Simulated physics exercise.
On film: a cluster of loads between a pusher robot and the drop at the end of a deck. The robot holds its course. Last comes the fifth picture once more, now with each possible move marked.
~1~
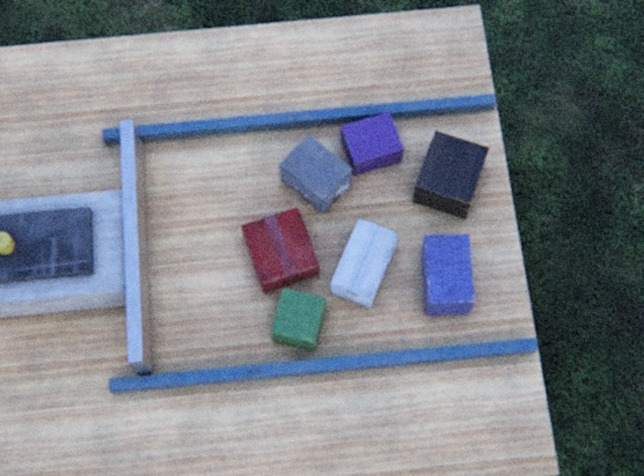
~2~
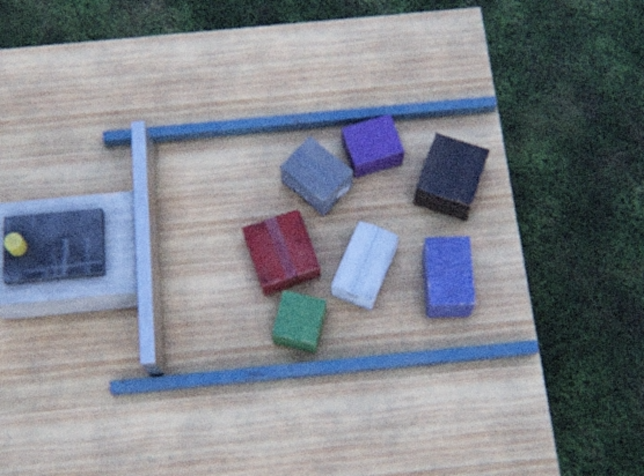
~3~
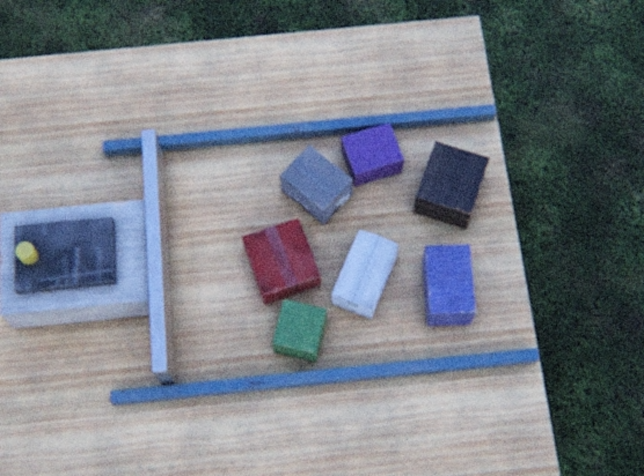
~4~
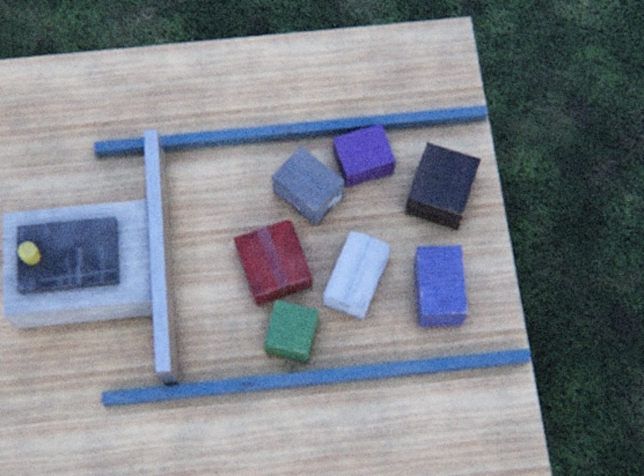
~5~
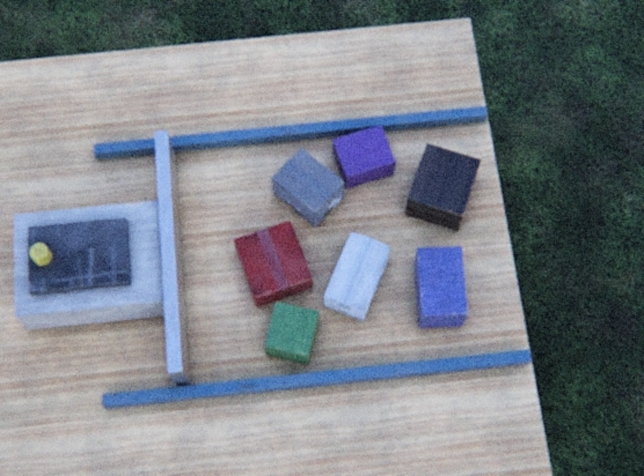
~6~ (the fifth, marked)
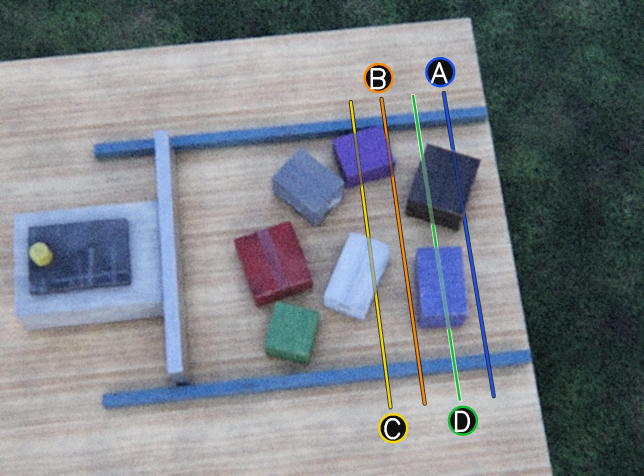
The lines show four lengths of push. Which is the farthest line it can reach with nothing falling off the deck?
Up to line C.
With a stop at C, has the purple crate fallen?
No.
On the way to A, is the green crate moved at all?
Yes.
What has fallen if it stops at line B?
It is the blue crate.
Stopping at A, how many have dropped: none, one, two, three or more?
In all, three or more.
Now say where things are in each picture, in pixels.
In the first frame, red box (281, 250); robot (50, 243); black crate (450, 175).
In the second frame, robot (61, 245); blue crate (448, 278).
In the third frame, robot (73, 253); green crate (300, 331).
In the fourth frame, robot (76, 253); red box (273, 262).
In the fifth frame, robot (87, 254); white parcel (358, 276); blue crate (440, 288); grey parcel (308, 187).
On the copy, A at (467, 236); B at (402, 243); C at (370, 246); D at (435, 240).
On C. First, robot (161, 247); red box (284, 266); black crate (442, 187).
Then, robot (235, 240); blue crate (454, 287); white parcel (409, 274).
Finally, robot (285, 234); blue crate (504, 283); black crate (458, 188); nothing has fallen.
By contrast, A drops the black crate, white parcel and blue crate; B drops the blue crate; D drops the black crate, white parcel and blue crate.
